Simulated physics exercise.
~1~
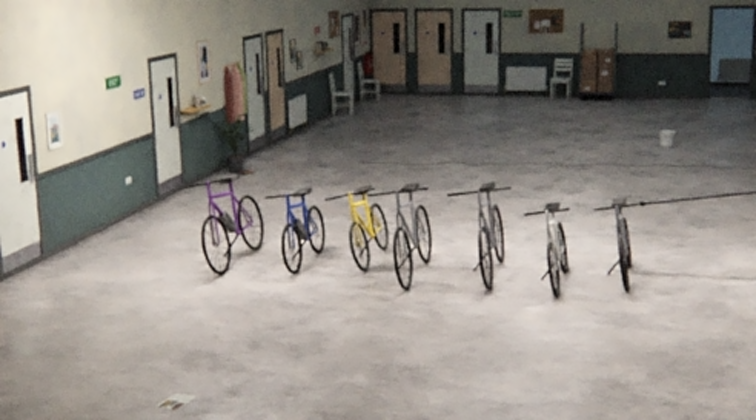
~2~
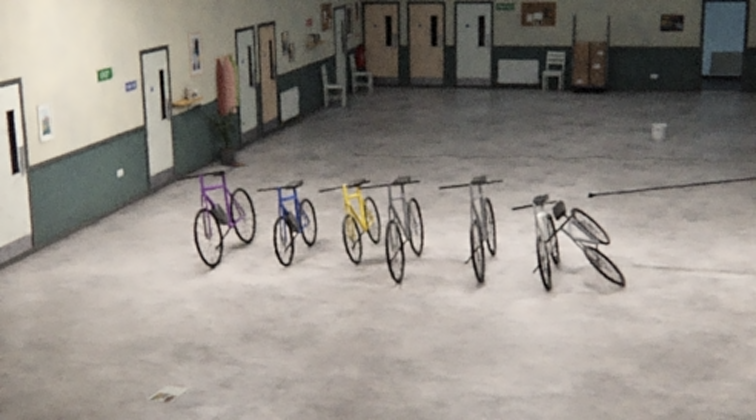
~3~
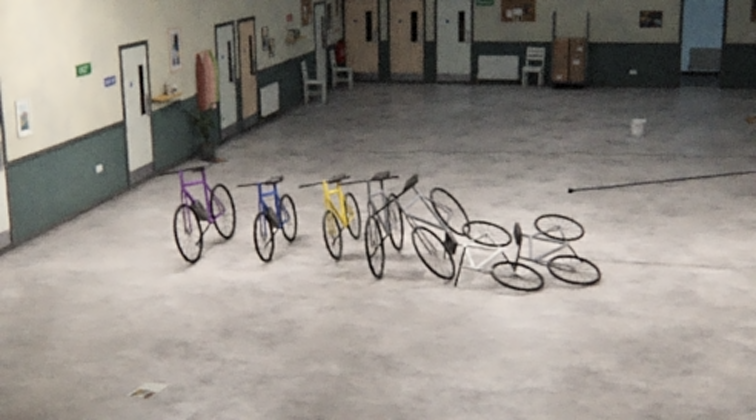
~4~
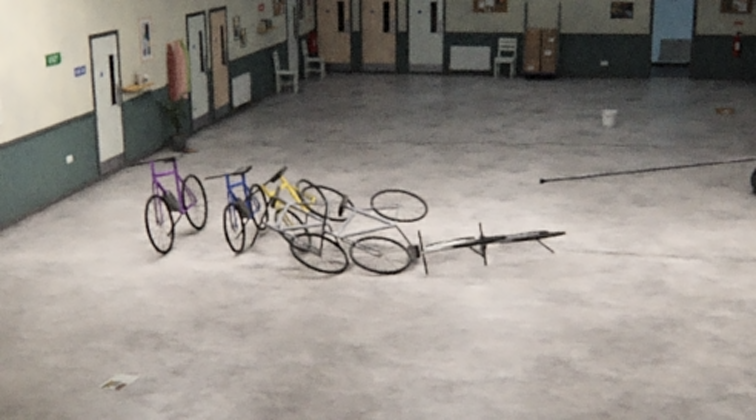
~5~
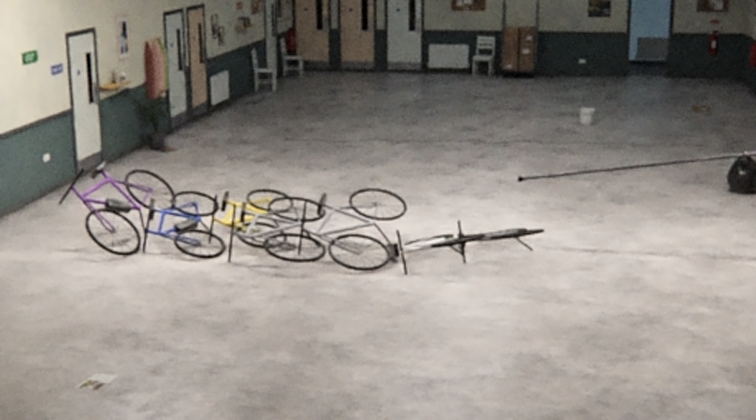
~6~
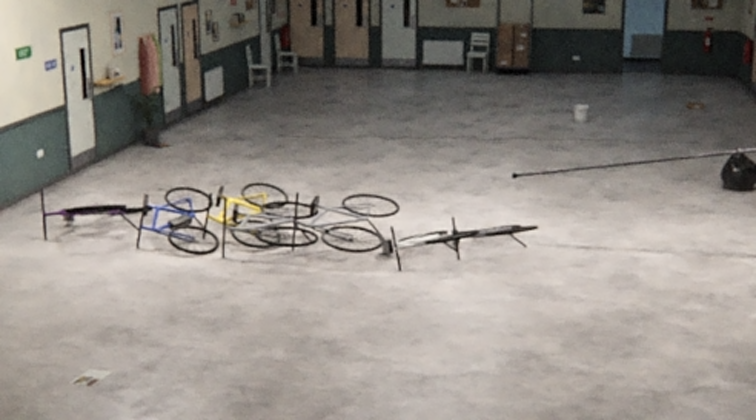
In a large hall, a pole topples a row of seven bicycles leftward until all fall.
